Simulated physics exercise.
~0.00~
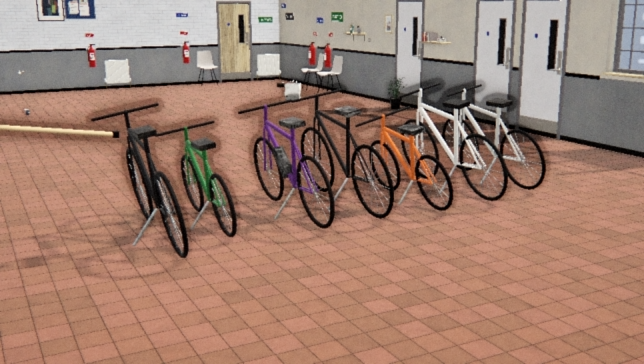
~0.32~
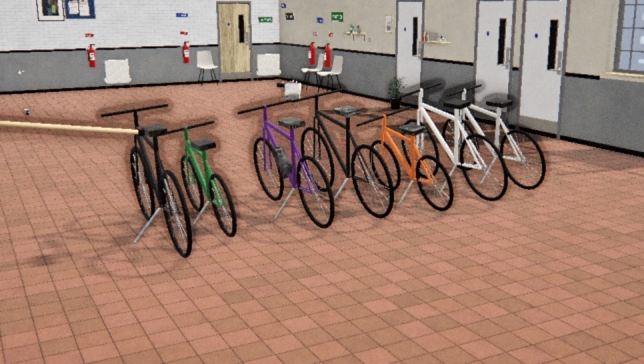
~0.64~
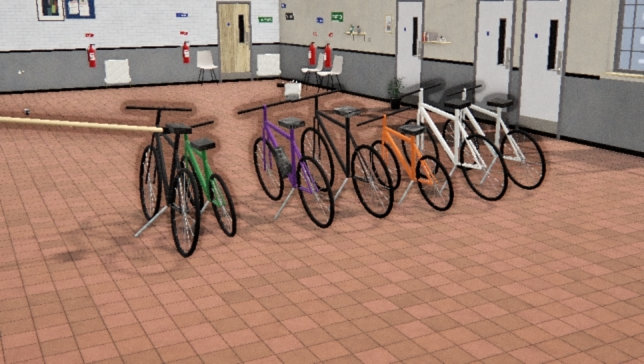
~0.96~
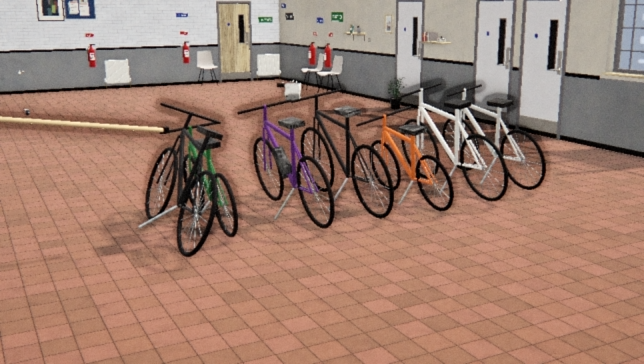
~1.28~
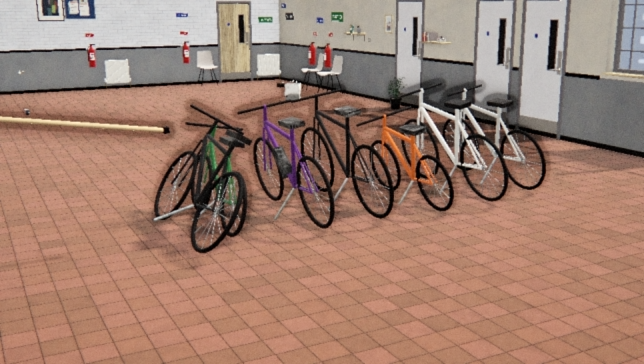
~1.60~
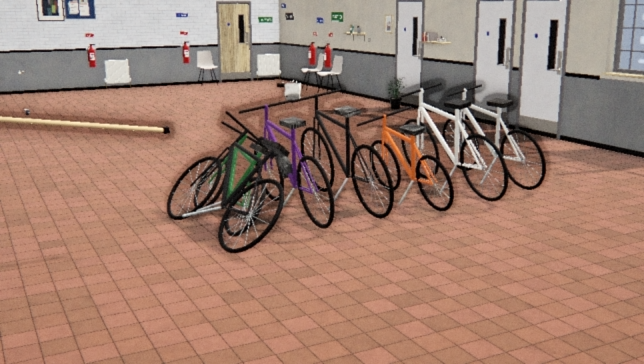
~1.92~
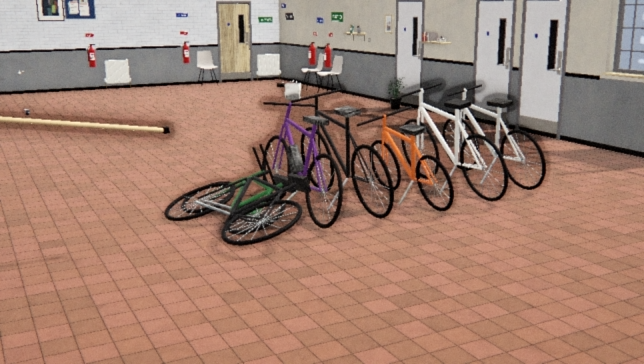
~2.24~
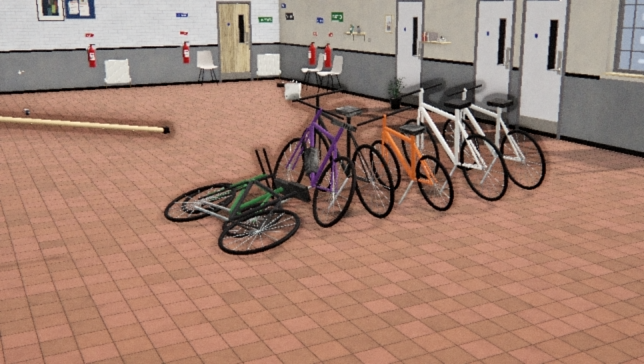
Seven bicycles stand in a row across a red tiled floor in a plain hall with doors and fire extinguishers along the far walls, seen from slightly above. From left to right they are black, green, purple, black, orange and two white. A pale pole slides in from the left and pushes the first black bicycle, which tips right into the green one. Both topple together against the purple bicycle and drop to the floor in a tangle. The purple bicycle ends tilted to the right against its black neighbour, while the orange and white ones stay upright.
